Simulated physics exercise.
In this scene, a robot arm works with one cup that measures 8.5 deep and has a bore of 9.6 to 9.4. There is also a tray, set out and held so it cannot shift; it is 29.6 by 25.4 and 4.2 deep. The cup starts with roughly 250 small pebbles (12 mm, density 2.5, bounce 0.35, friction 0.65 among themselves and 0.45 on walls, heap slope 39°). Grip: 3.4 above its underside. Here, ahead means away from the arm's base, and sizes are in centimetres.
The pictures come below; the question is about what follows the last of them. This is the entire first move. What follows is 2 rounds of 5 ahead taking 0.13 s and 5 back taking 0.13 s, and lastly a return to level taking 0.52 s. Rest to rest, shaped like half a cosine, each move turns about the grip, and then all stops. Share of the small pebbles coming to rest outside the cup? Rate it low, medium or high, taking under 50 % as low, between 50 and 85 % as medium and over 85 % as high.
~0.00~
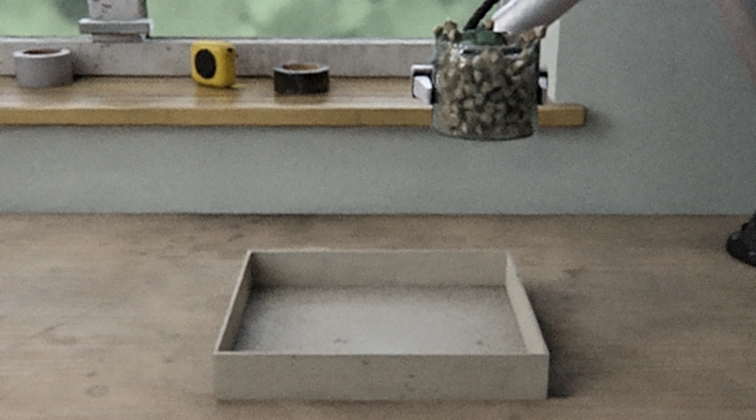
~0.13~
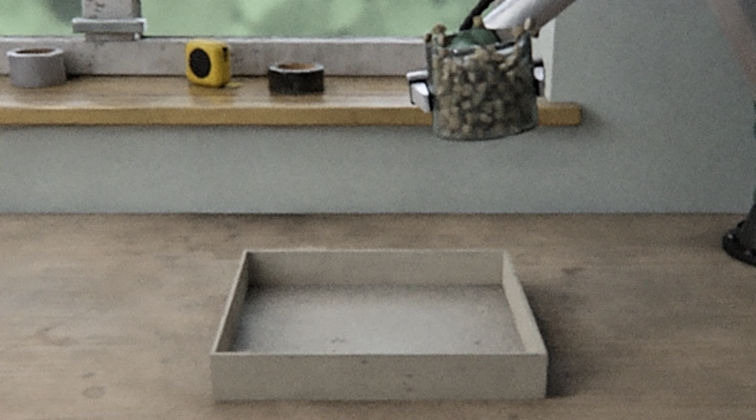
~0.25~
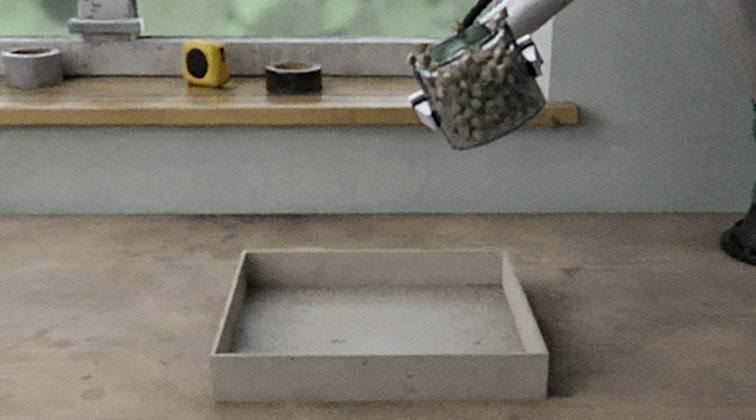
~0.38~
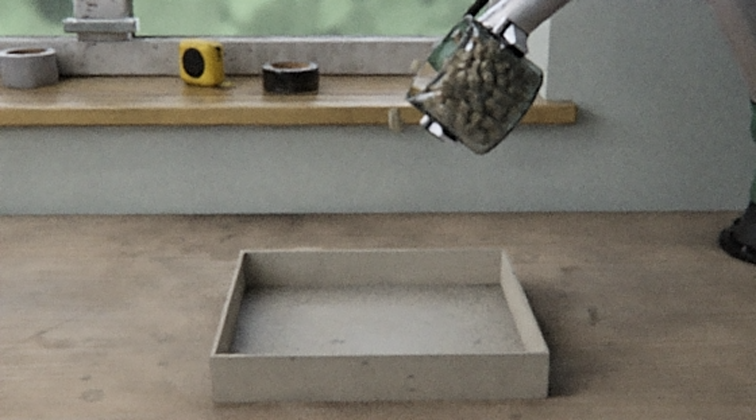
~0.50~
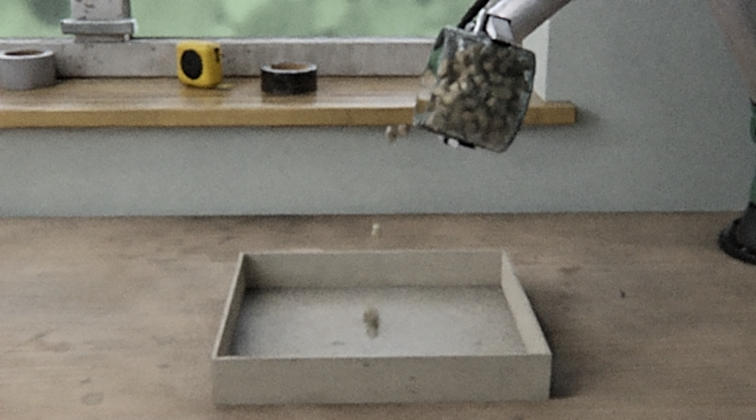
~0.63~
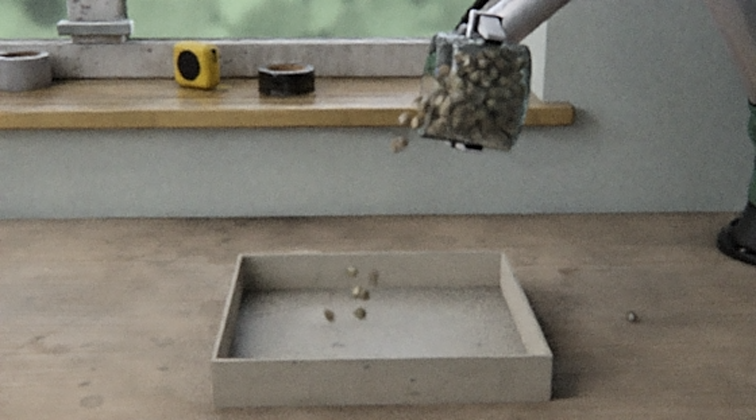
Rating: Medium.
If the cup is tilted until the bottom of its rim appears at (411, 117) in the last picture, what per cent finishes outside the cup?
35 percent or so.
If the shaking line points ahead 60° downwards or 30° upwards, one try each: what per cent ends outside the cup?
First try about 20 %, second try about 85 %.
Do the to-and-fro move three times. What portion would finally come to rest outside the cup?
Result: Approximately 80 per cent.
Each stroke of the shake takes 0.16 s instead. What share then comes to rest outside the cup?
Then about 50 per cent.
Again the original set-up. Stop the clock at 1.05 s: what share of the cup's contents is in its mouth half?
Some 60 percent is in that half.
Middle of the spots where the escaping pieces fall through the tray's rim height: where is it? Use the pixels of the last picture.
Roughly at (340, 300).
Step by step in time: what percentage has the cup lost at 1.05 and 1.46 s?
At the first time about 45 per cent, at the second about 70 per cent.
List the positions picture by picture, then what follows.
The cup middle at (486, 86), level; upper third of the load around (485, 73), from x 440 to 540, top at y 25; 252 in the cup, in the first picture.
The cup middle at (482, 85), tilted 8° forward; upper third of the load around (483, 72), from x 425 to 535, top at y 25; 251 in the cup, 1 in flight or on a rim, in the second picture.
The cup middle at (479, 85), tilted 28° forward; upper third of the load around (486, 72), from x 410 to 555, top at y 15; 251 in the cup, 1 in flight or on a rim, in the third picture.
The cup middle at (475, 86), tilted 53° forward; upper third of the load around (488, 70), from x 390 to 595, top at y 40; 247 in the cup, 1 on the table or floor, 4 in flight or on a rim, in the fourth picture.
The cup middle at (475, 90), tilted 73° forward; upper third of the load around (490, 70), from x 370 to 620, top at y 50; 245 in the cup, 3 in the tray, 1 on the table or floor, 3 in flight or on a rim, in the fifth picture.
The cup middle at (474, 92), tilted 81° forward; upper third of the load around (488, 75), from x 330 to 630, top at y 50; 243 in the cup, 6 in the tray, 1 on the table or floor, 2 in flight or on a rim, in the sixth picture.
After 1.05 s, tilted 81° forward, highest piece 26 above the table; 133 in the cup, 110 in the tray, 1 on the table or floor, 8 in flight or on a rim.
After 1.46 s, tilted 28° forward, highest piece 28 above the table; 170 in the tray, 79 in the cup, 3 on the table or floor.
After 1.87 s, level, highest piece 28 above the table; 170 in the tray, 79 in the cup, 3 on the table or floor.
After 2.92 s, level, highest piece 28 above the table; 170 in the tray, 79 in the cup, 3 on the table or floor.
In the end, 170 in the tray, 79 in the cup, 3 on the table or floor. That is 69 % outside the cup.
